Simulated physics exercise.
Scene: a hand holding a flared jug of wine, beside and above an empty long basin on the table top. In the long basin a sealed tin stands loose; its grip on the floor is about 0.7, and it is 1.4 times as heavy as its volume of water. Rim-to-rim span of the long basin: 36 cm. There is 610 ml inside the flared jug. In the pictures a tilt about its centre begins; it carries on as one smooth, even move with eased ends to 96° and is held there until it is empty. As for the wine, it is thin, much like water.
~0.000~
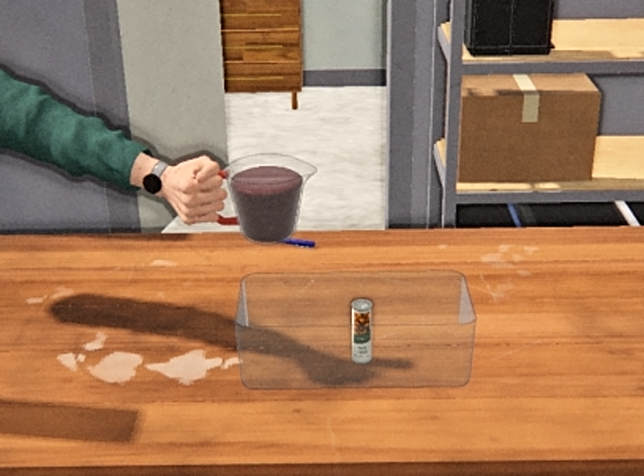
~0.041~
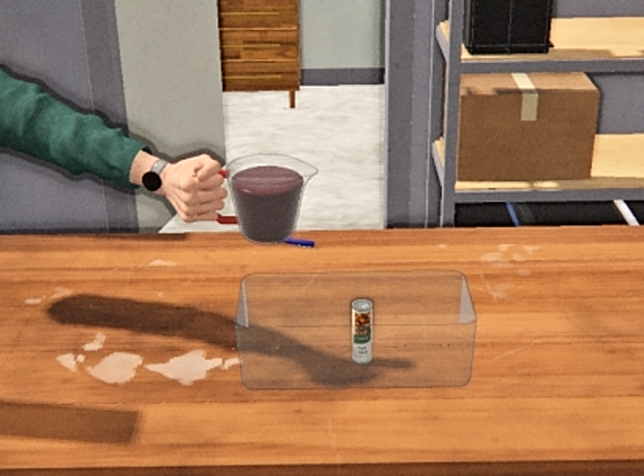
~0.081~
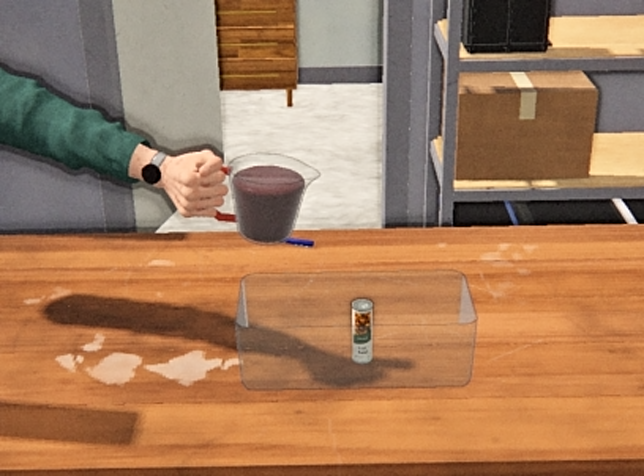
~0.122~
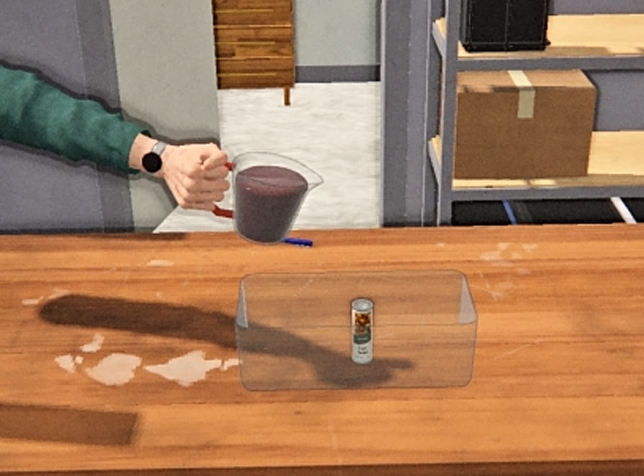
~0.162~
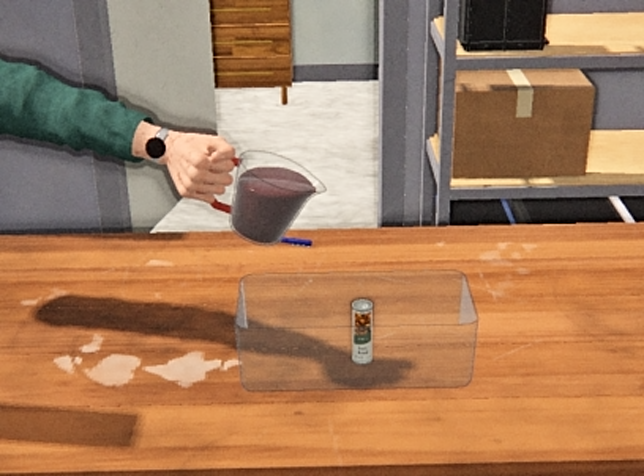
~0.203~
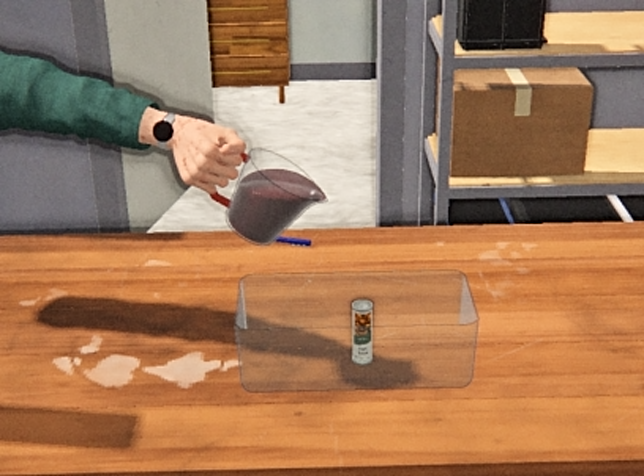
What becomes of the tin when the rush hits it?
It tilts over.
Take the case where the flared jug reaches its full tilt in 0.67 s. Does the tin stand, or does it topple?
In that case the tin overturns.
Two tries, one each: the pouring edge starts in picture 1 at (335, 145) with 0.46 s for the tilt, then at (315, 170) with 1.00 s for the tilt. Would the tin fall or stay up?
Trial 1 - tin stays standing; trial 2 - tin tips.
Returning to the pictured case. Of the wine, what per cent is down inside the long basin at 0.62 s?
Close to 74 in a hundred.
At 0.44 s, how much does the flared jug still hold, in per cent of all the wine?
44 %.
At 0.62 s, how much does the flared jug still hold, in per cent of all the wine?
Close to 10 percent of the whole amount.
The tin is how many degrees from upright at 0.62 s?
Measured tilt, approx.: 0 degrees.
Then, 0.44 s in, the tilt is 92° and 44 per cent is still to pour; the tin stands where it began.
Then, 0.62 s in, the tilt is 96° and 10 per cent is still to pour; the tin stands 1 cm from where it began.
Then, 0.81 s in, the tilt is 96° and 1 per cent is still to pour; the tin leans 29°.
Then, 1.01 s in, the tilt is 96° and 0 per cent is still to pour; the tin lies on its side.
Finally, the tin lies on its side.
